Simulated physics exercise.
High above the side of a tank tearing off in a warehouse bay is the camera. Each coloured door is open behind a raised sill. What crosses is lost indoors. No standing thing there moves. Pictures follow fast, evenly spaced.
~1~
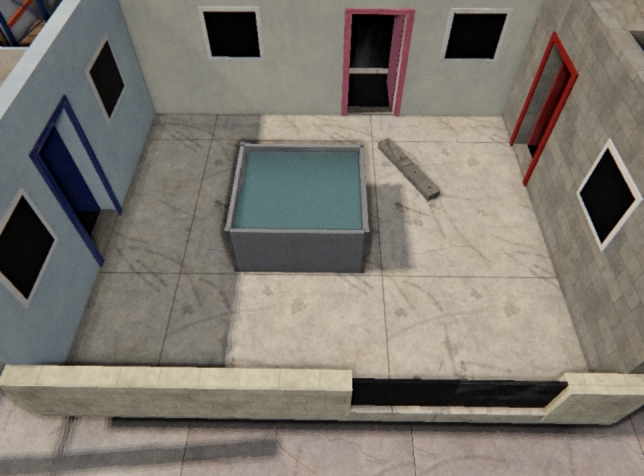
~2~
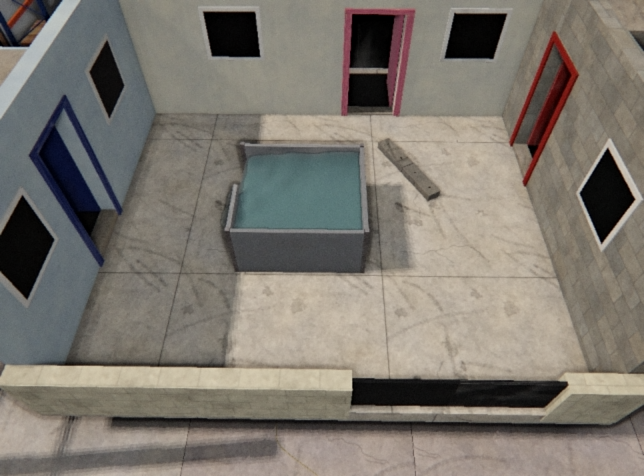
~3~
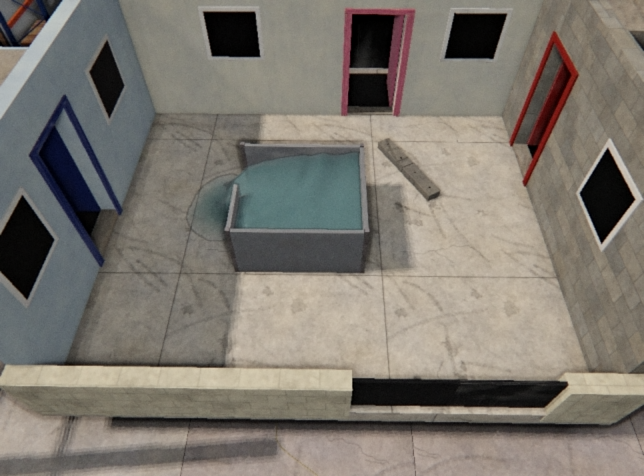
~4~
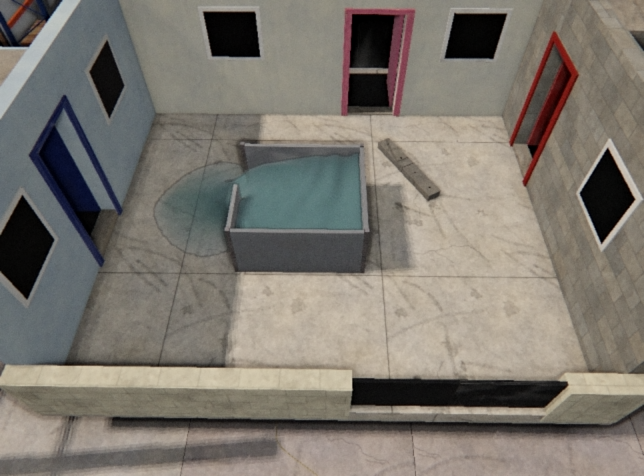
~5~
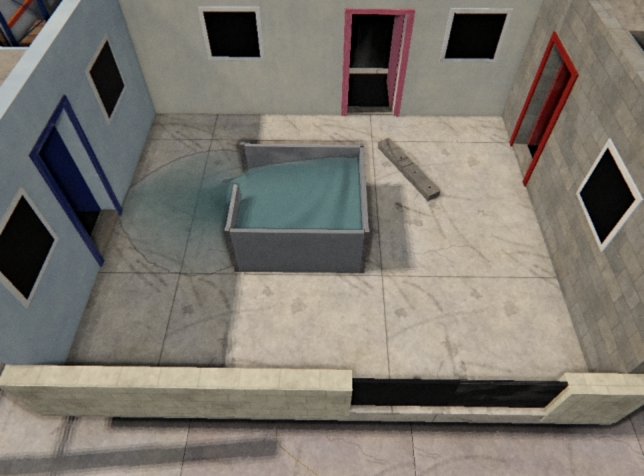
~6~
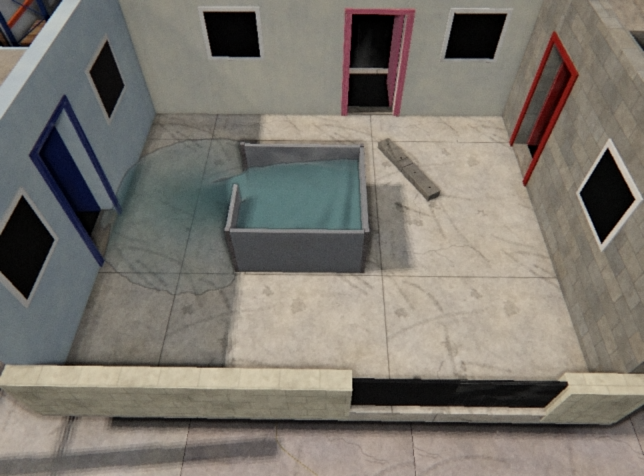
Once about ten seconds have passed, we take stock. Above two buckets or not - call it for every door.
Pink door: Not above two buckets; red door: Not above two buckets; blue door: Above two buckets.
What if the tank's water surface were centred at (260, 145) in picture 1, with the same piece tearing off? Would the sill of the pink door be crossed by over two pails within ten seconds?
The pink one exceeds the limit.
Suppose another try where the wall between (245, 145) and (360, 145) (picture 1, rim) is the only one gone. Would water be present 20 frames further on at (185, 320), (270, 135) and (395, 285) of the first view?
Taking the three spots as listed, they end up inundated, inundated and spared.
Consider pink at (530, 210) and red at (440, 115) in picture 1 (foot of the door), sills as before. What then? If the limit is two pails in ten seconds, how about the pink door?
Looking at it, the pink one comes in low.
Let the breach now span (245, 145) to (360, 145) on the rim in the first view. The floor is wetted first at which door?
That's the one in pink.
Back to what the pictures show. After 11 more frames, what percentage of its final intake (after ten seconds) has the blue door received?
About 65 per cent.
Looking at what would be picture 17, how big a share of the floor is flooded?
It comes out near 25 percent.
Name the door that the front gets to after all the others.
Going by the pictures, I'd say the door marked red.
A moment on, water covers 20 % of the floor; the pink door not reached, the red door not reached, the blue door over two buckets in.
Next, water covers 25 % of the floor; the pink door not reached, the red door not reached, the blue door far over two buckets in.
Then, water covers 55 % of the floor; the pink door wet at the sill, nothing in, the red door not reached, the blue door far over two buckets in.
Later, water covers 85 % of the floor; the pink door wet at the sill, nothing in, the red door wet at the sill, nothing in, the blue door far over two buckets in.
In the end, water covers 95 % of the floor; the pink door under two buckets in, the red door wet at the sill, nothing in, the blue door far over two buckets in.
